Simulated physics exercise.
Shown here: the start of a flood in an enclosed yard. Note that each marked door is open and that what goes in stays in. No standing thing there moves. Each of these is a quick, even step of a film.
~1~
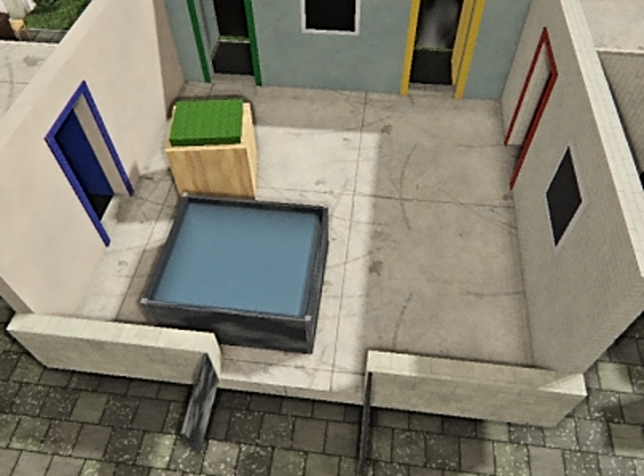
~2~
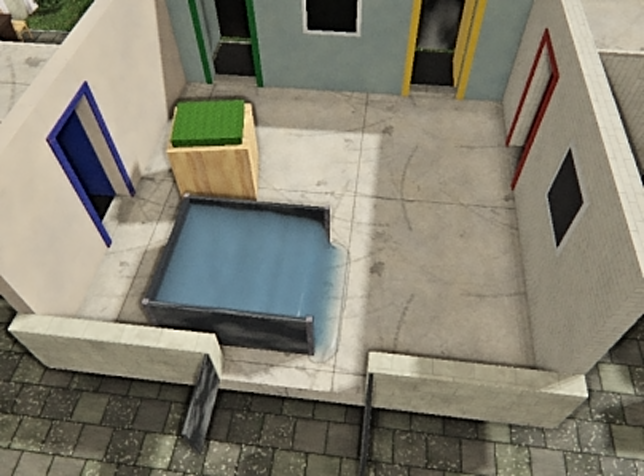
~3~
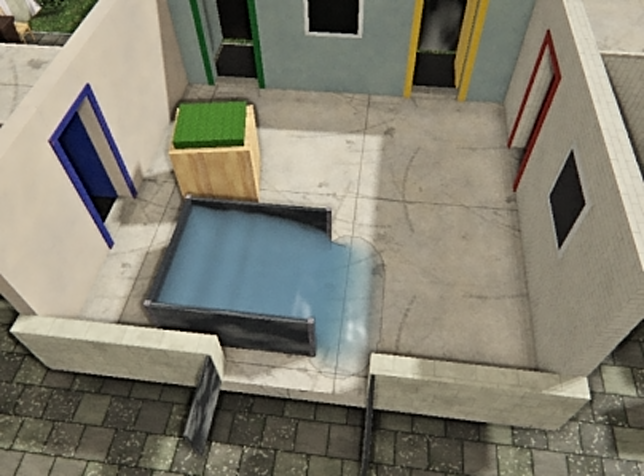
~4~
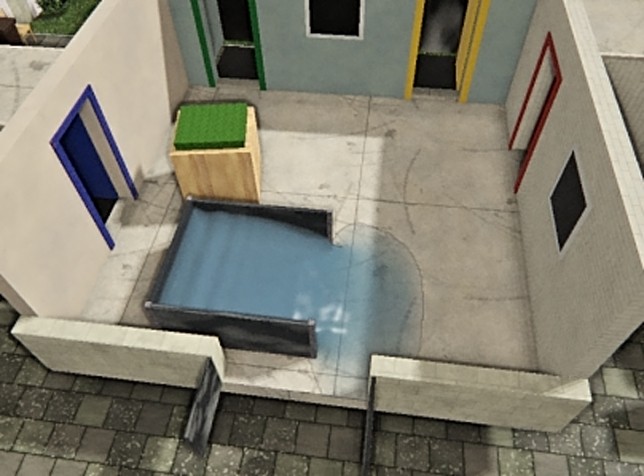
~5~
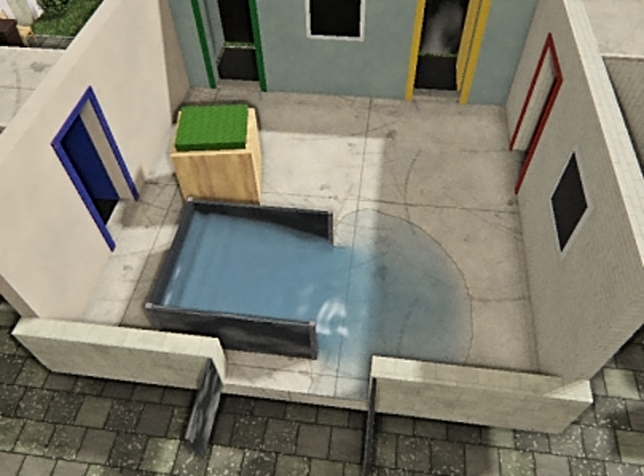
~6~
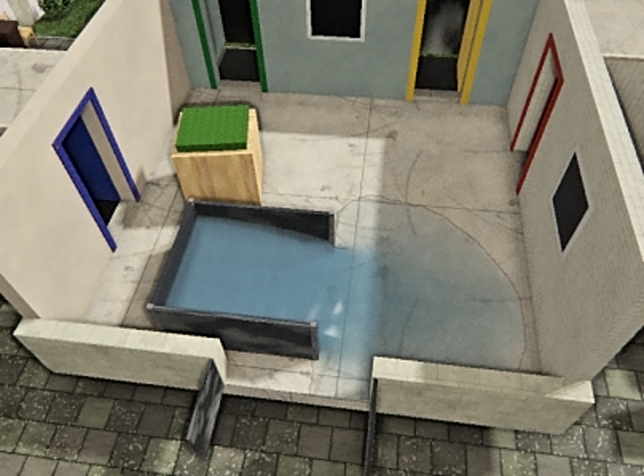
Water sits still in a dark-walled tank in an enclosed yard, beside a wooden box with a green top, until the tank's right side opens. It pours out through the gap and spreads rightward across the pale floor in a widening, rounded sheet, reaching close to the right wall with the red doorway.
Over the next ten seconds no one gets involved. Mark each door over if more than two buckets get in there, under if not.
Blue door - under; red door - over; green door - over; yellow door - over.
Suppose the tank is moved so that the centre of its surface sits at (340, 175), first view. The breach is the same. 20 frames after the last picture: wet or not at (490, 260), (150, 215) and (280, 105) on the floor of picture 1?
Going through them in that order: Waterlogged, still bare and waterlogged.
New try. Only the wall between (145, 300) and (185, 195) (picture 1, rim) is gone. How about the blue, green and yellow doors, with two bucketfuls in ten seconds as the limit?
As I see it, the blue door breaks the limit, the green door breaks the limit and the yellow door stays within bounds.
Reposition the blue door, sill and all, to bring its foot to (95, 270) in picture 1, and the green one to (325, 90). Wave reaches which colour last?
The door marked blue comes last.
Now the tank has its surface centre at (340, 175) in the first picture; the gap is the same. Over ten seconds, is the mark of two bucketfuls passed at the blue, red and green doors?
Blue: Crosses the threshold, red: Crosses the threshold, green: Crosses the threshold.
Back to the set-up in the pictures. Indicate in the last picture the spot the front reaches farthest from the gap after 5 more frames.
The farthest wet point should be near (508, 185).
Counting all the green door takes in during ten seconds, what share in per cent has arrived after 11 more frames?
My guess is about 0 %.
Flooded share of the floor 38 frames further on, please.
Around 80 percent.
A moment on, water covers 30 % of the floor; the blue door not reached, the red door not reached, the green door not reached, the yellow door not reached.
Next, water covers 35 % of the floor; the blue door not reached, the red door under two buckets in, the green door not reached, the yellow door not reached.
Then, water covers 45 % of the floor; the blue door not reached, the red door over two buckets in, the green door not reached, the yellow door under two buckets in.
Later, water covers 80 % of the floor; the blue door not reached, the red door over two buckets in, the green door wet at the sill, nothing in, the yellow door far over two buckets in.
In the end, water covers 95 % of the floor; the blue door wet at the sill, nothing in, the red door over two buckets in, the green door over two buckets in, the yellow door far over two buckets in.
